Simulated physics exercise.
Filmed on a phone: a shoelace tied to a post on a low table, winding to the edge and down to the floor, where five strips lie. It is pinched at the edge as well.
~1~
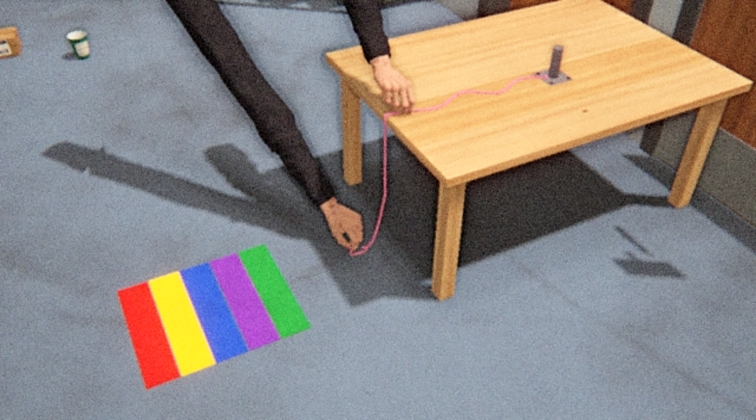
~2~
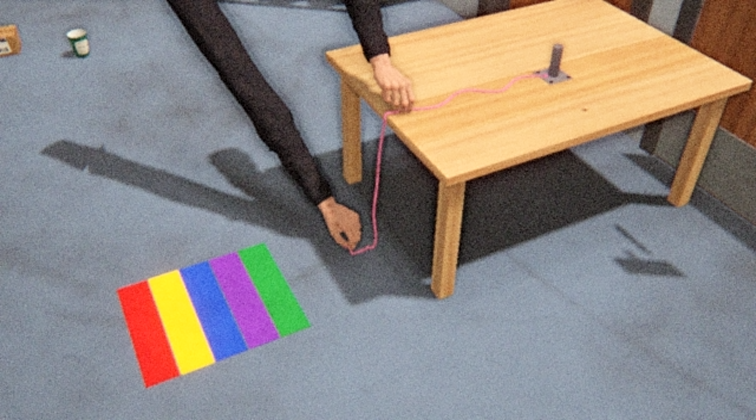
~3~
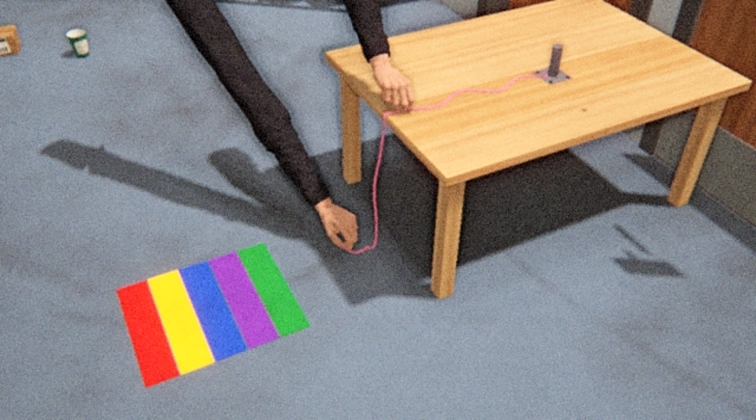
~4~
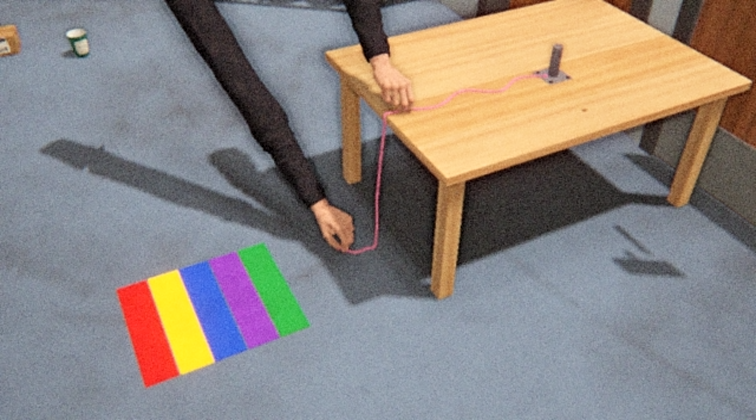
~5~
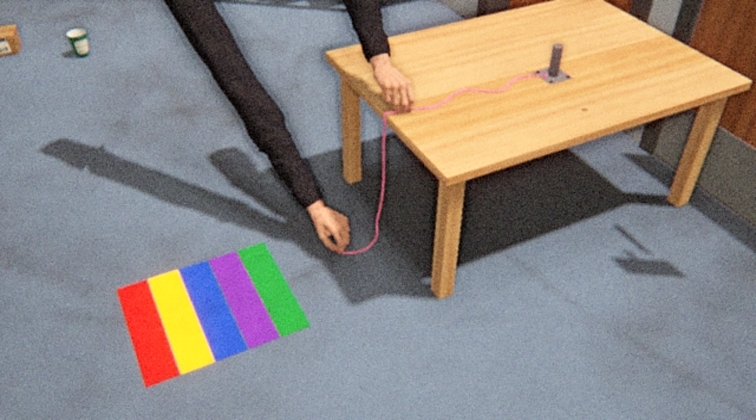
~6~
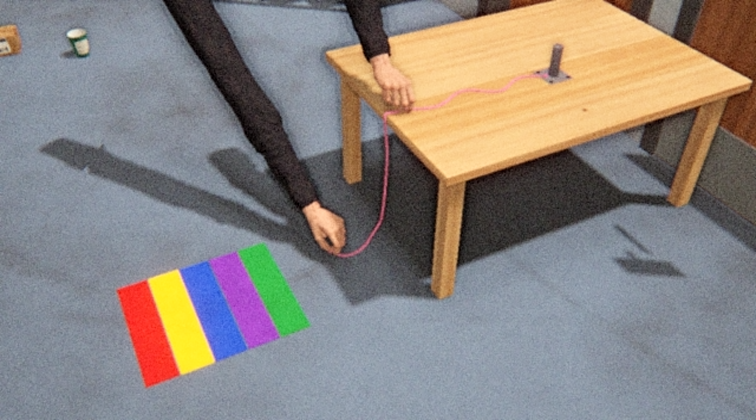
A hand holding the pink lace's low end shifts slightly left beside the coloured strips.
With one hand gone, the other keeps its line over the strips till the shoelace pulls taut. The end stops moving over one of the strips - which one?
The purple strip.
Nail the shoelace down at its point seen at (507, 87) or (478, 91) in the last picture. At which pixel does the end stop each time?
The two answers, in sequence: (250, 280) and (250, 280).
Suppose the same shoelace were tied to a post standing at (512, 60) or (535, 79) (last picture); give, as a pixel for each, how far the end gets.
Try by try, about (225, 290) and (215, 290).
Early on, end near (286, 268); short of the strips.
Midway, end near (259, 277); over green.
At the end of the slack, end near (242, 283); over purple. The purple one.
